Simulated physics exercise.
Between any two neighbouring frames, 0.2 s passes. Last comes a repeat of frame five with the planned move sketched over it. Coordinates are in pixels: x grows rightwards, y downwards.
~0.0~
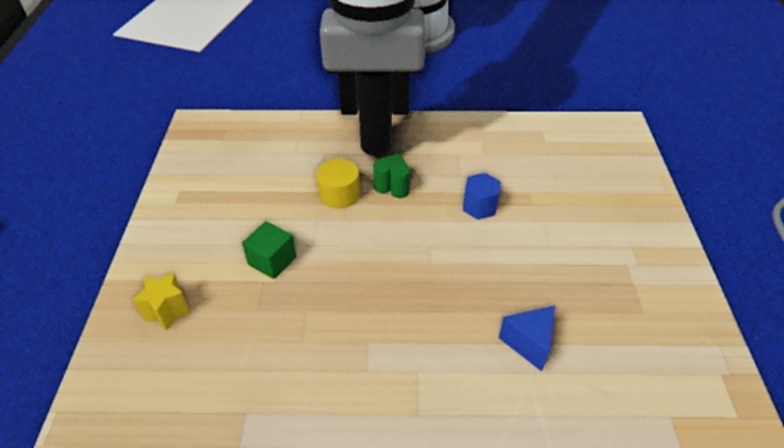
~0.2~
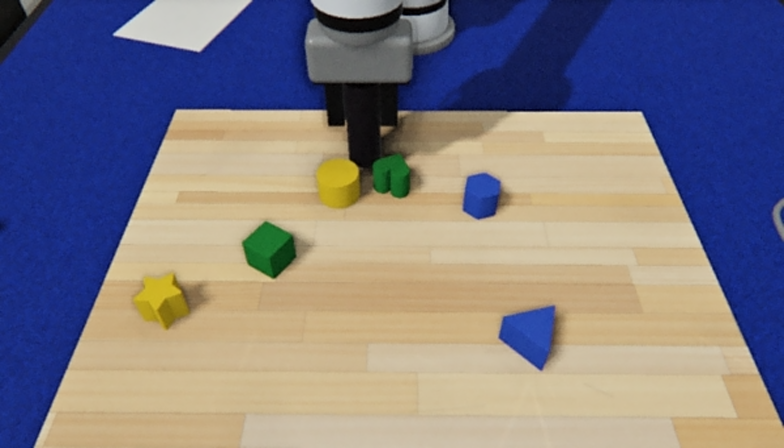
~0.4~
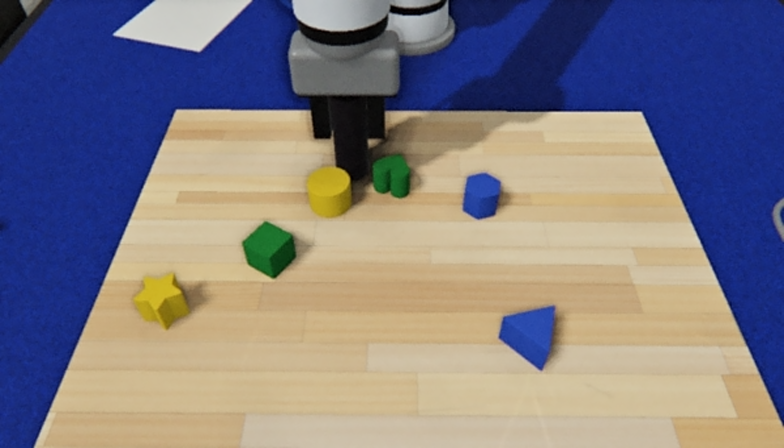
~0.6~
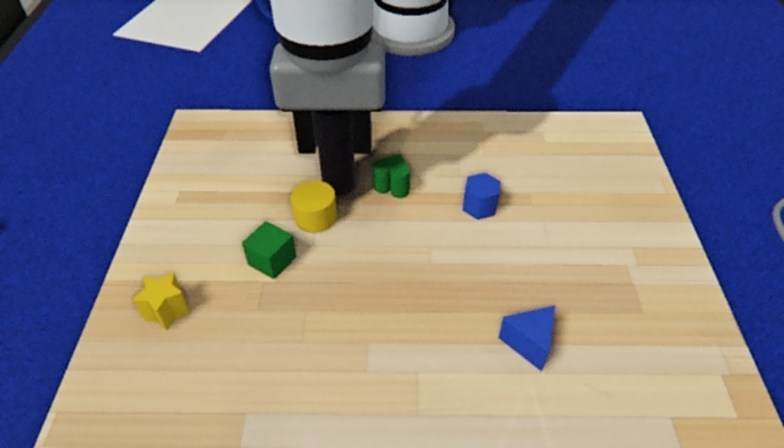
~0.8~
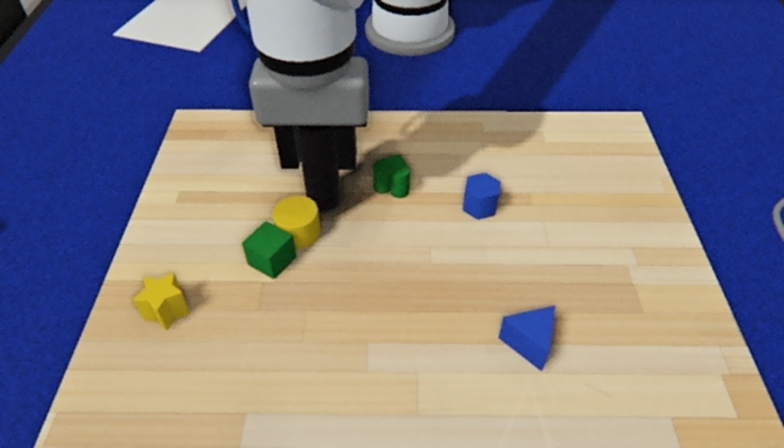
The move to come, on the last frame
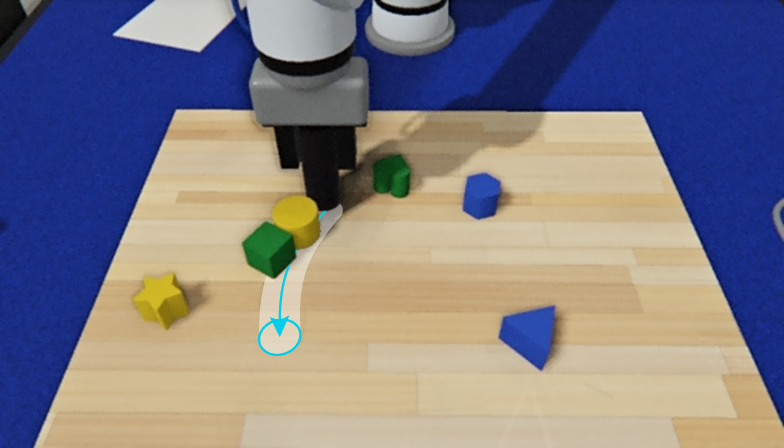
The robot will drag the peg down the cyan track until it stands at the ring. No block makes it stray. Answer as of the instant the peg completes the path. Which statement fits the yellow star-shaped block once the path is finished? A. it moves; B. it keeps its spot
A: It moves.
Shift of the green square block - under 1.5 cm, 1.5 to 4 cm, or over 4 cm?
It shifts over 4 cm.
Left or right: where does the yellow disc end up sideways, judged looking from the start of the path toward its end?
It moves over to the right.
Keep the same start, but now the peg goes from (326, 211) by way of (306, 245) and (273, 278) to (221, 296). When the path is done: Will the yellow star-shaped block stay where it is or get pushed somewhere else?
It shifts position.
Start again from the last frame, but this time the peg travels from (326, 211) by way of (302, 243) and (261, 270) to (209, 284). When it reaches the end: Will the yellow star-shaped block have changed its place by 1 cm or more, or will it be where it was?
It shifts.
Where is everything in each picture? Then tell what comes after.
In the first picture, peg's lower end (376, 146); yellow star-shaped block (158, 290); green square block (267, 238); yellow disc (338, 172); green heart block (393, 165).
In the second picture, peg (365, 158); blocks still.
In the third picture, peg (353, 170); yellow disc (328, 181).
In the fourth picture, peg (339, 184); yellow disc (313, 195).
In the fifth picture, peg (324, 199); yellow star-shaped block (158, 290); green square block (267, 238); yellow disc (295, 211); green heart block (393, 165).
Drawn move, from (326, 211) by way of (299, 246) and (283, 288) to (280, 337).
What follows on the original path. One third of the way, peg (297, 235); green square block (226, 271); yellow disc (259, 245).
Two thirds of the way, peg (280, 278); yellow star-shaped block (145, 293), turned 20° clockwise; green square block (186, 294), turned 25° clockwise; yellow disc (233, 280).
At the end, peg (277, 326); yellow star-shaped block (139, 293), turned 25° clockwise; green square block (179, 297), turned 30° clockwise; yellow disc (228, 293); green heart block still.
